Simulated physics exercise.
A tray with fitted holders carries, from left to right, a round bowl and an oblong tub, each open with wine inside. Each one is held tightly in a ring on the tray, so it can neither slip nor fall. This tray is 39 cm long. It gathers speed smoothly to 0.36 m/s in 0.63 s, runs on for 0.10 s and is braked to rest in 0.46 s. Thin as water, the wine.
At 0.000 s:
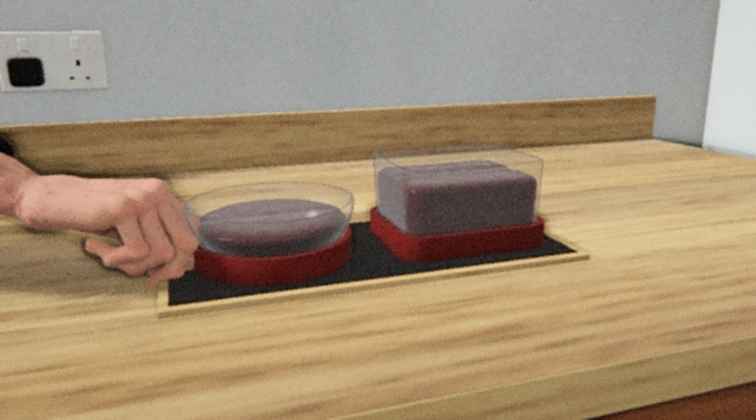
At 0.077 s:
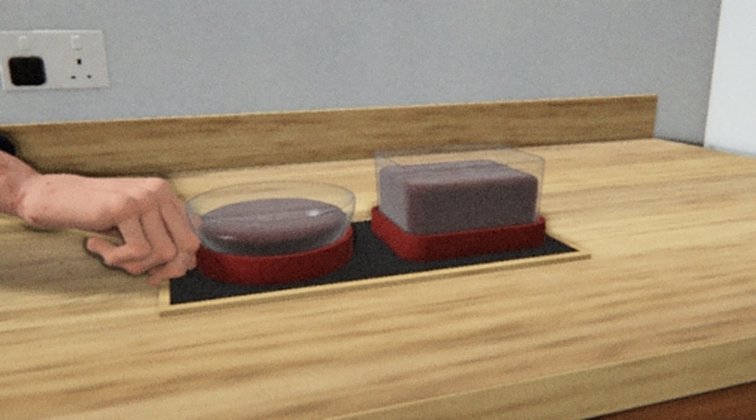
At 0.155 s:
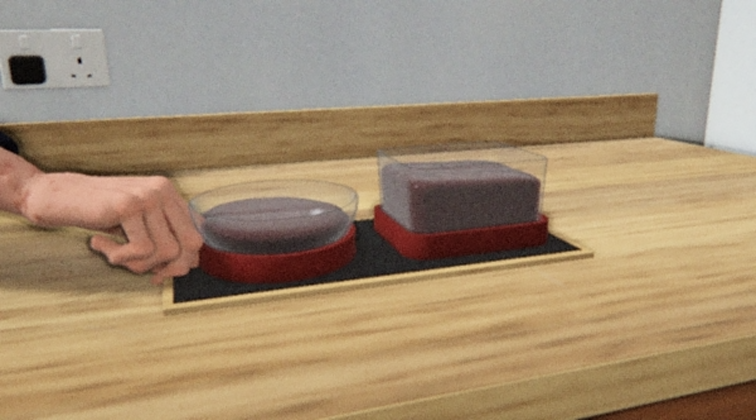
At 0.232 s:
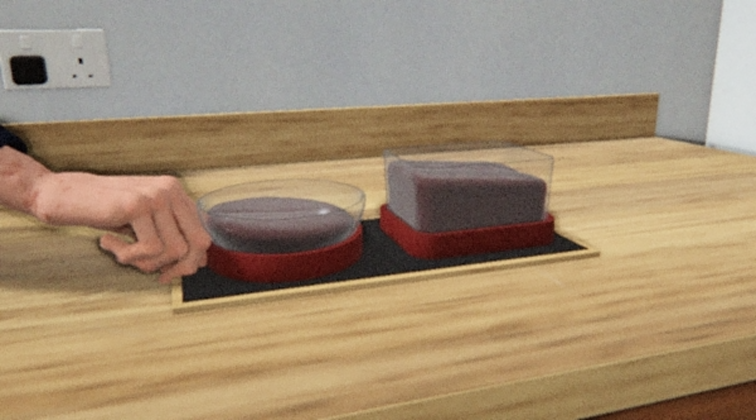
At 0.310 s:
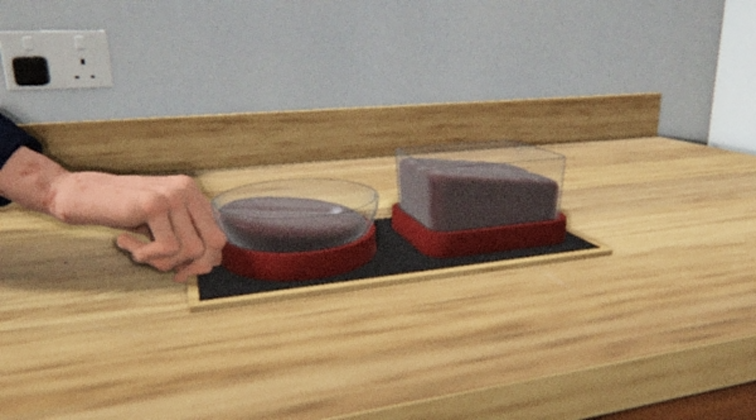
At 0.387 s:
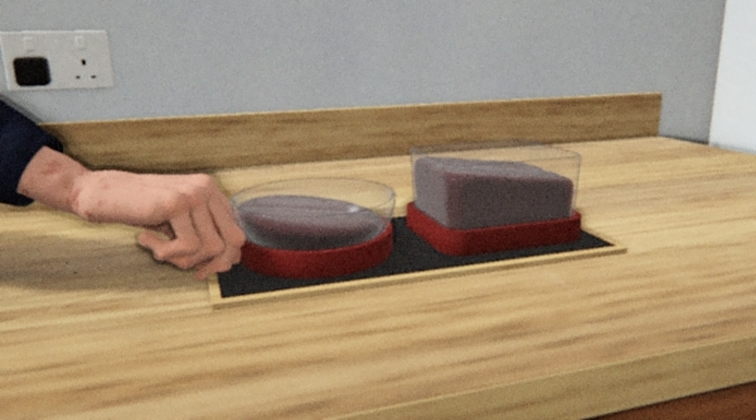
On a wooden counter, a hand slides a tray with two wine-filled containers slightly right.
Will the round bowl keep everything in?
Yes, it keeps it all.
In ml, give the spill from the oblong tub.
Measured volume: Approx. 0 ml.
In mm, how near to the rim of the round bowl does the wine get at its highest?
Some 3 mm short of it.
By 0.65 s the tray moves at 0.36 m/s; losses from the left are 0, 0 ml.
By 0.91 s the tray moves at 0.24 m/s; losses from the left are 0, 0 ml.
By 1.17 s the tray moves at 0.00 m/s; losses from the left are 0, 0 ml.
By 1.44 s the tray moves at 0.00 m/s; losses from the left are 0, 0 ml.
At rest losses from the left are 0, 0 ml.
